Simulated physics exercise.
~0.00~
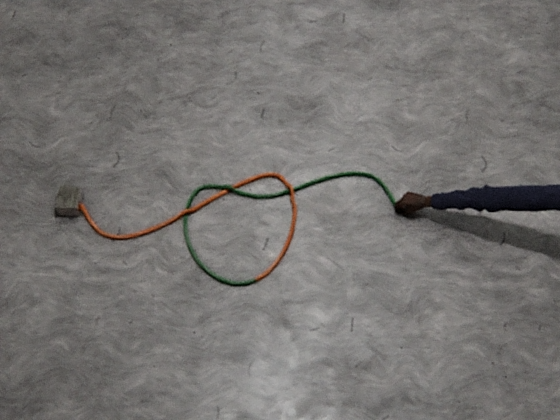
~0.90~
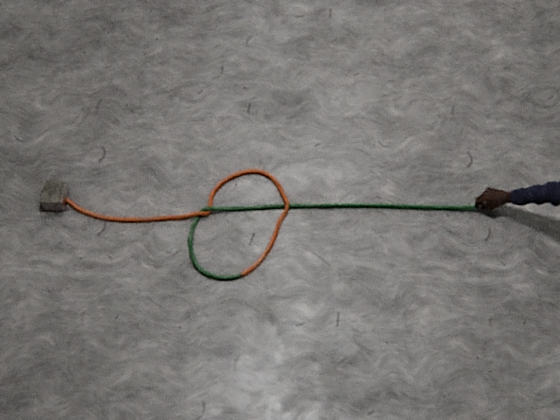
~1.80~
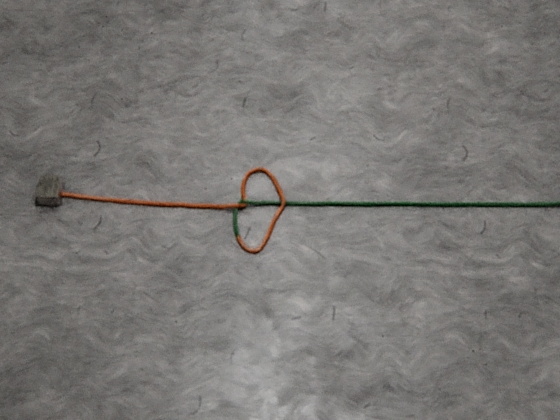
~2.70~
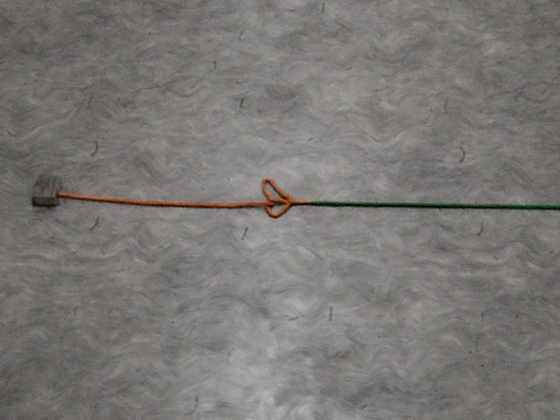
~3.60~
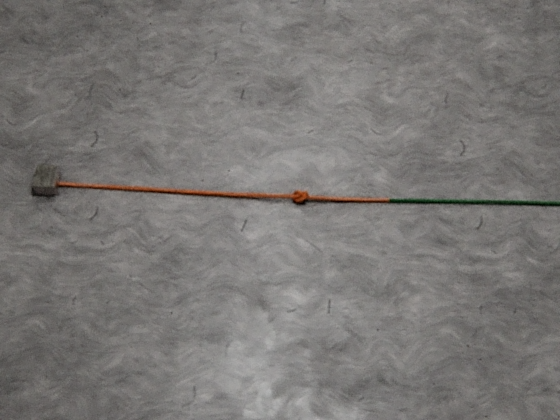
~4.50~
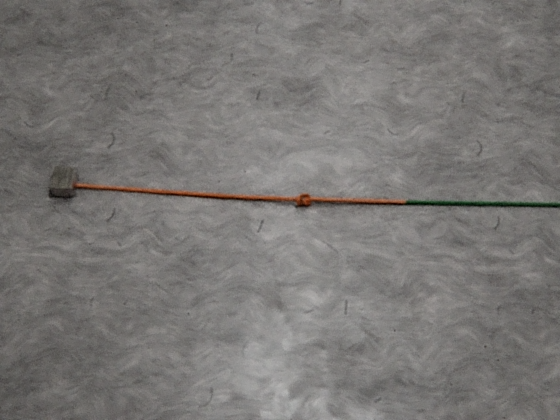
On a grey hallway floor, a hand pulls an anchored orange-and-green rope rightward, its loops shrinking into a small tight knot.
